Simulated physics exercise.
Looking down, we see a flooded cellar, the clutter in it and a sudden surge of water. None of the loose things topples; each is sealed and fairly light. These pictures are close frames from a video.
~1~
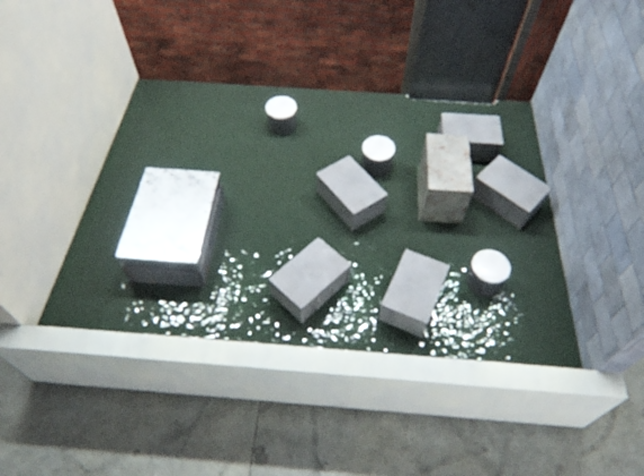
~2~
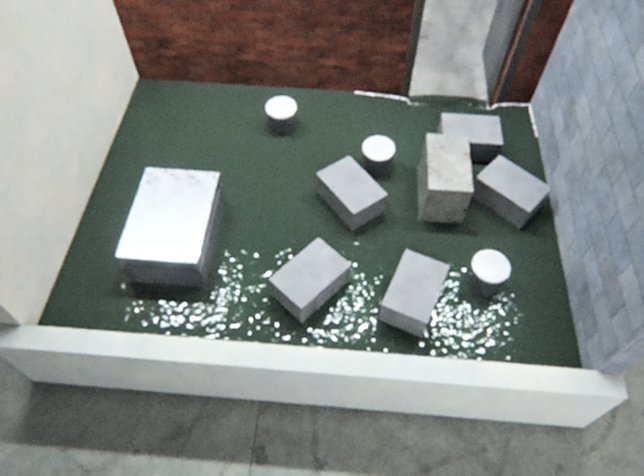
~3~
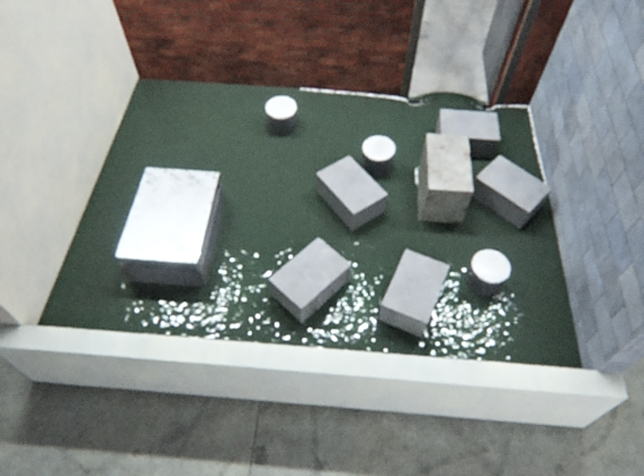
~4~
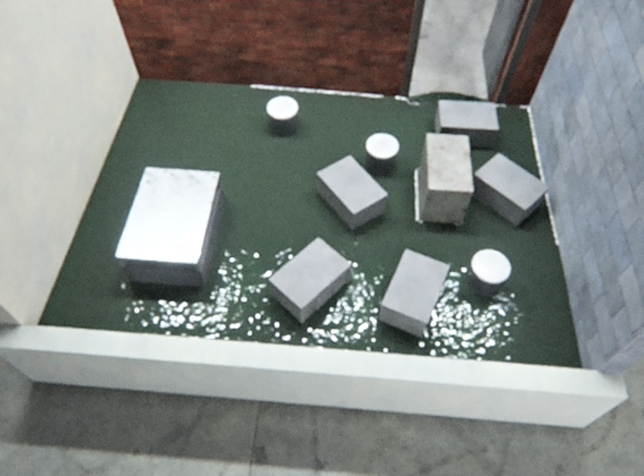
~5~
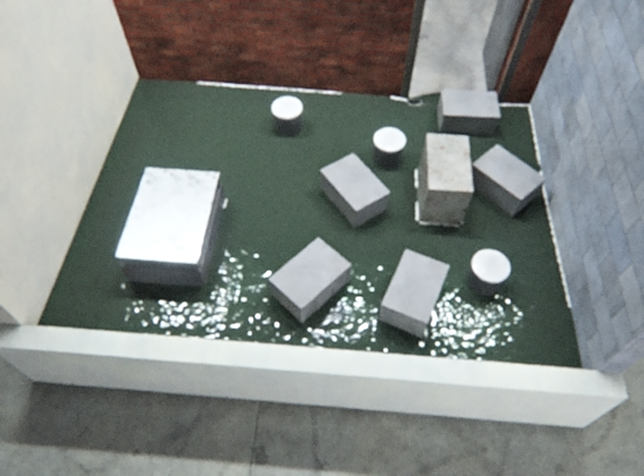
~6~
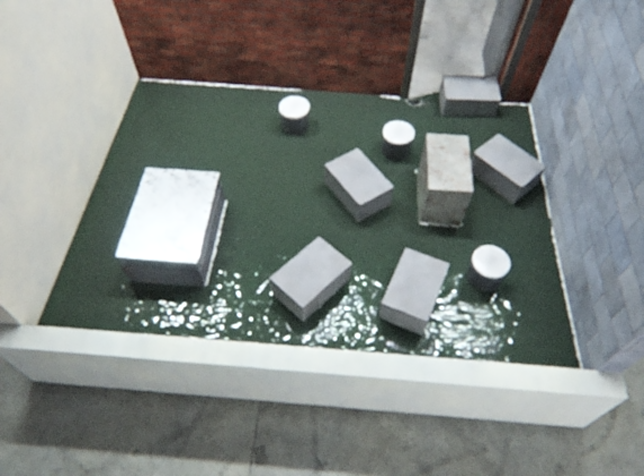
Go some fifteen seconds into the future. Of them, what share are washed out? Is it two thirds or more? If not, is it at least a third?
Yes, two thirds or more.
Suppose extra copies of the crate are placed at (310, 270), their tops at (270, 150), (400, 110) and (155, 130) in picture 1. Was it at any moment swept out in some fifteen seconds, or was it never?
One after the other: Yes, gone, stays.
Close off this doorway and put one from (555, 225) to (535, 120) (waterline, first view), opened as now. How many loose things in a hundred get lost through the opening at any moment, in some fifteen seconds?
Estimate: Close to 100 %.
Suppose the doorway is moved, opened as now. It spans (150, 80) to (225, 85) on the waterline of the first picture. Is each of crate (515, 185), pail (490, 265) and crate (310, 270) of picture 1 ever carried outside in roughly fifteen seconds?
Sequentially: Remains indoors, remains indoors, remains indoors.
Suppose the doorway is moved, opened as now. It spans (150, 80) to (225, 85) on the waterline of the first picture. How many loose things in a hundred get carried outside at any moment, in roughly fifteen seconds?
It comes to about 40 per cent.
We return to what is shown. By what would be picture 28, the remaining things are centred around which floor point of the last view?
Mean position: Approx. (441, 256) px.
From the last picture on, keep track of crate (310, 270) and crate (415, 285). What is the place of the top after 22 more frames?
My guess is close to (389, 254), then close to (508, 206).
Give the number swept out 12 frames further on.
3.
A moment on, 1 of 8 are out; 7 afloat.
Next, 3 of 8 are out; 5 afloat.
Later, 6 of 8 are out; 2 afloat.
In the end, 6 of 8 are out; 2 afloat.
